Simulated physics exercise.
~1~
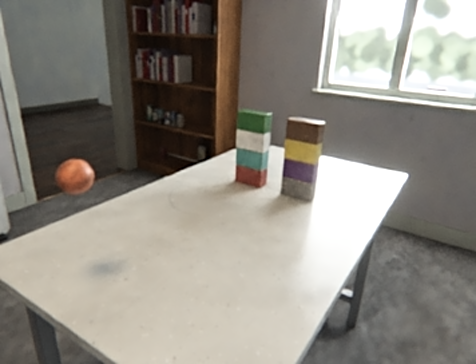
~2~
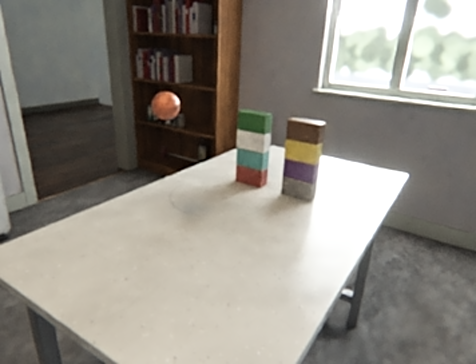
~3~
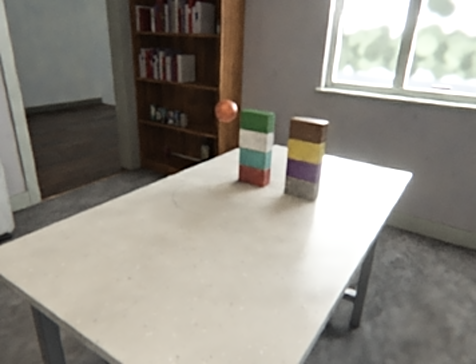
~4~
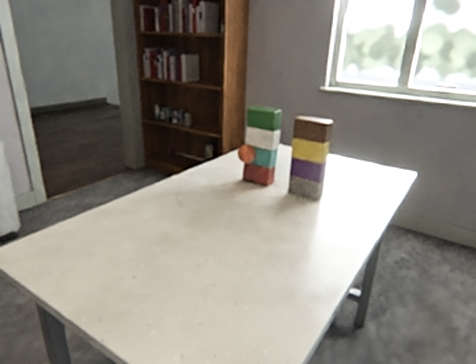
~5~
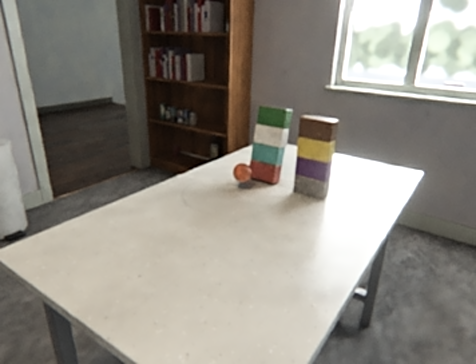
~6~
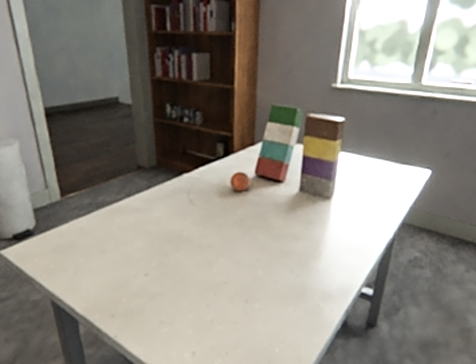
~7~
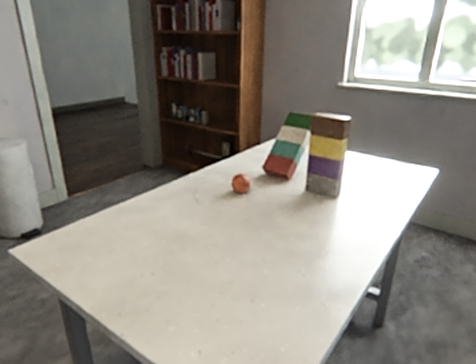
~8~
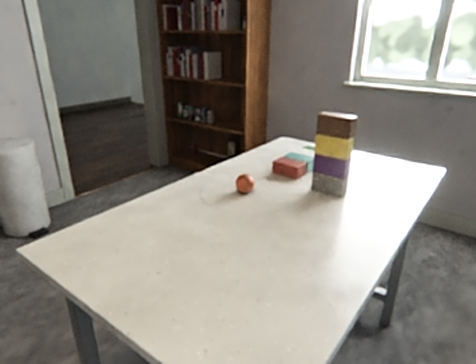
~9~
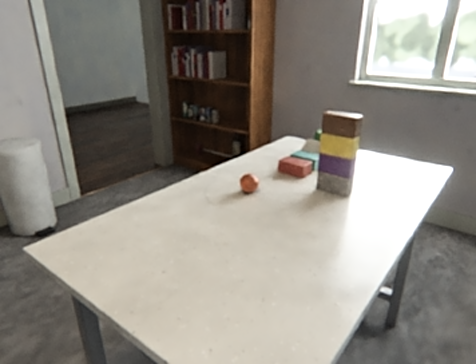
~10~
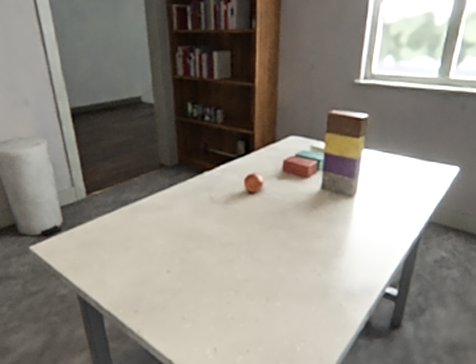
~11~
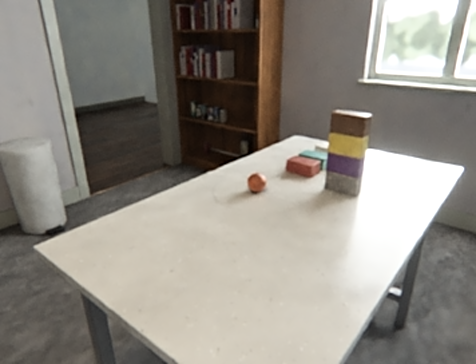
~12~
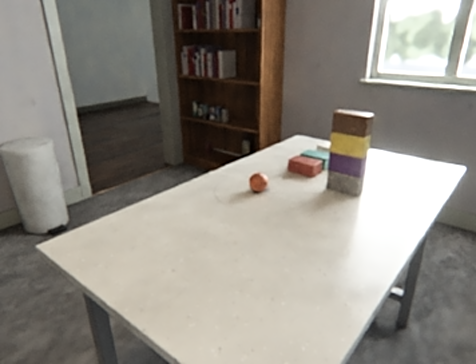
On a table, an orange ball hits the left block stack, which topples beside another.
